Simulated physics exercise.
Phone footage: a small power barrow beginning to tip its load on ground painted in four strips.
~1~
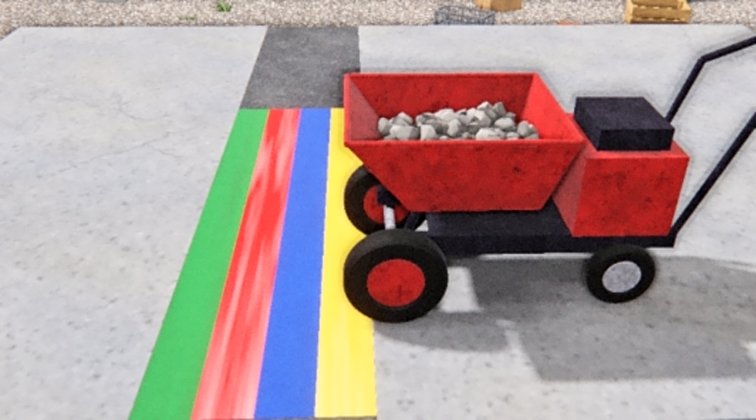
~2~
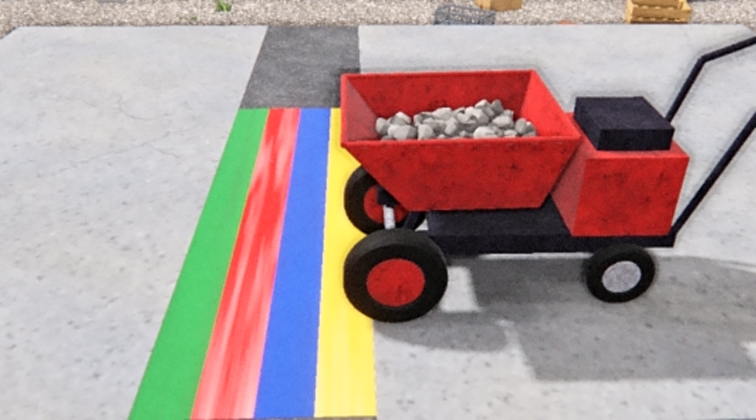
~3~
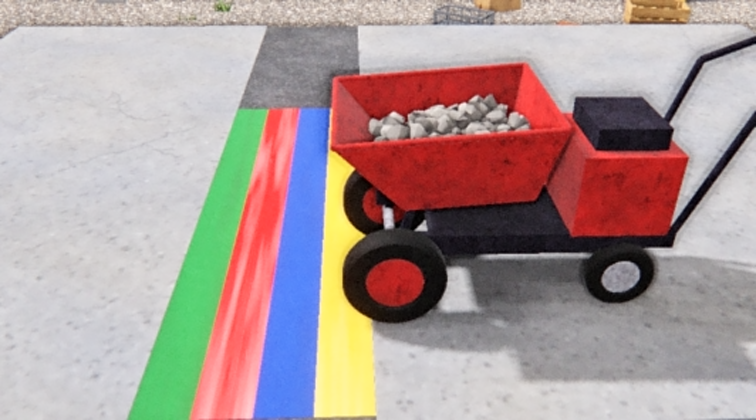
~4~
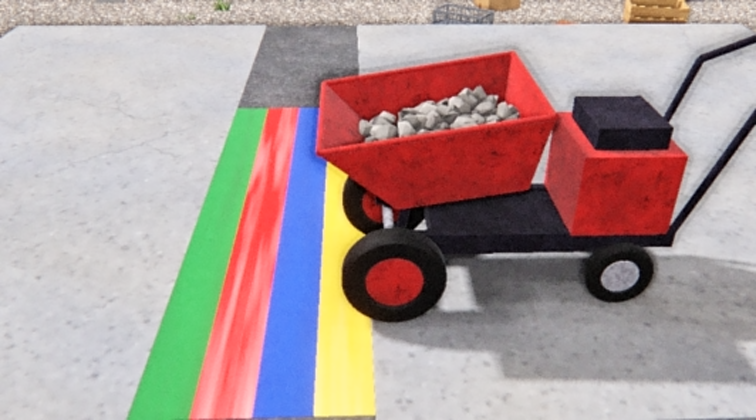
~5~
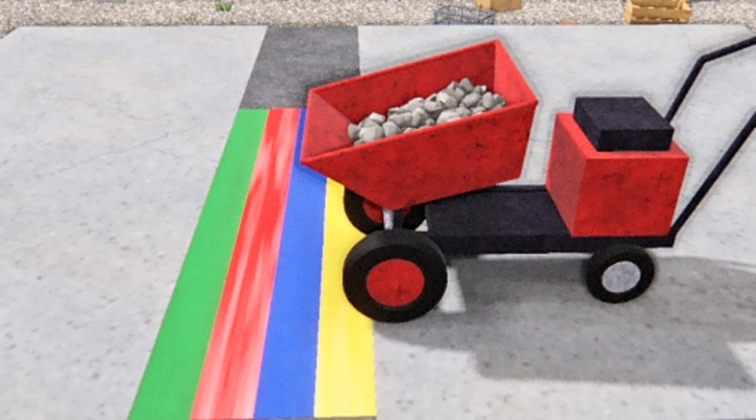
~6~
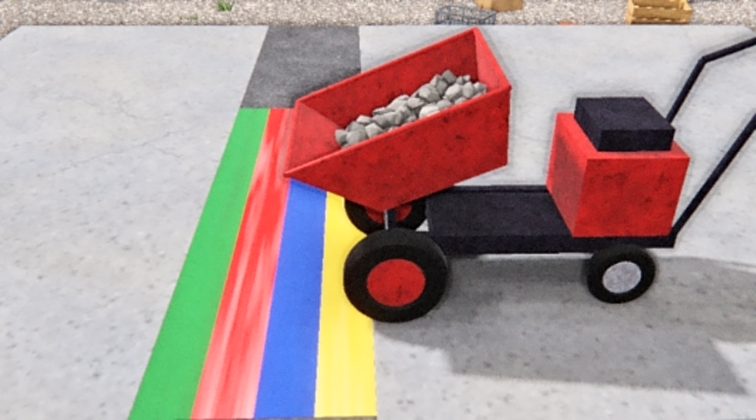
At the start, a red power barrow loaded with grey broken stones stands with its skip level beside yellow, blue, red and green painted strips. The skip tilts slightly, then more steeply, its rear rising and its front lip moving left and down while the wheels stay put.
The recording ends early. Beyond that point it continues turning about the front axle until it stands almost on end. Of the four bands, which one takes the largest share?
Green.
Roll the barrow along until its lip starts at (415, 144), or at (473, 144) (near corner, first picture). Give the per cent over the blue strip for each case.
You'd get 10 in a hundred the first time and 30 in a hundred the second.
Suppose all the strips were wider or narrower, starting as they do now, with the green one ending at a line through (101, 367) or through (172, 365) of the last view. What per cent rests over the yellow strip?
About 0 % and 0 %.
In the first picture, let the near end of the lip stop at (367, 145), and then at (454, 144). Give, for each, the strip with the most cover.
On the first try it comes out as the green strip, and on the second as the blue one.
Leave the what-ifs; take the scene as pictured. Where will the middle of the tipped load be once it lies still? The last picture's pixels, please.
Near pixel (194, 273).
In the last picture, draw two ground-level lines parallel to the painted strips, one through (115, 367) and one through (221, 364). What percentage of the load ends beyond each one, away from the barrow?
Result, first then second: 20 %, 70 %.
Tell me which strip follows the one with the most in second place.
The next one is the strip in red.
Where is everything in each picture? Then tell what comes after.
In the first frame, lip of the skip at (347, 145), level; top of the load at (458, 141), broken stones; yellow strip at (346, 356); blue strip at (290, 357); red strip at (234, 358); green strip at (178, 360).
In the second frame, lip of the skip at (344, 145), tipped barely; top of the load at (470, 128).
In the third frame, lip of the skip at (334, 149), tipped barely; top of the load at (470, 137).
In the fourth frame, lip of the skip at (319, 154), tipped a little; top of the load at (473, 121).
In the fifth frame, lip of the skip at (303, 163), tipped clearly; top of the load at (482, 113).
In the sixth frame, lip of the skip at (287, 175), tipped clearly; top of the load at (464, 103); yellow strip at (346, 356); blue strip at (290, 357); red strip at (234, 358); green strip at (178, 359).
Soon, skip tipped steeply; all in the skip.
A while on, skip tipped right over; about two thirds in the skip; a small part over the red strip; about a quarter over the green strip; a stray few off the paint.
Towards the end, skip tipped right over; about a quarter in the skip; a small part over the red strip; about a third over the green strip; about a quarter off the paint.
Finally, skip tipped right over; about a quarter in the skip; none over the yellow strip; none over the blue strip; a small part over the red strip; about a third over the green strip; about a quarter off the paint.
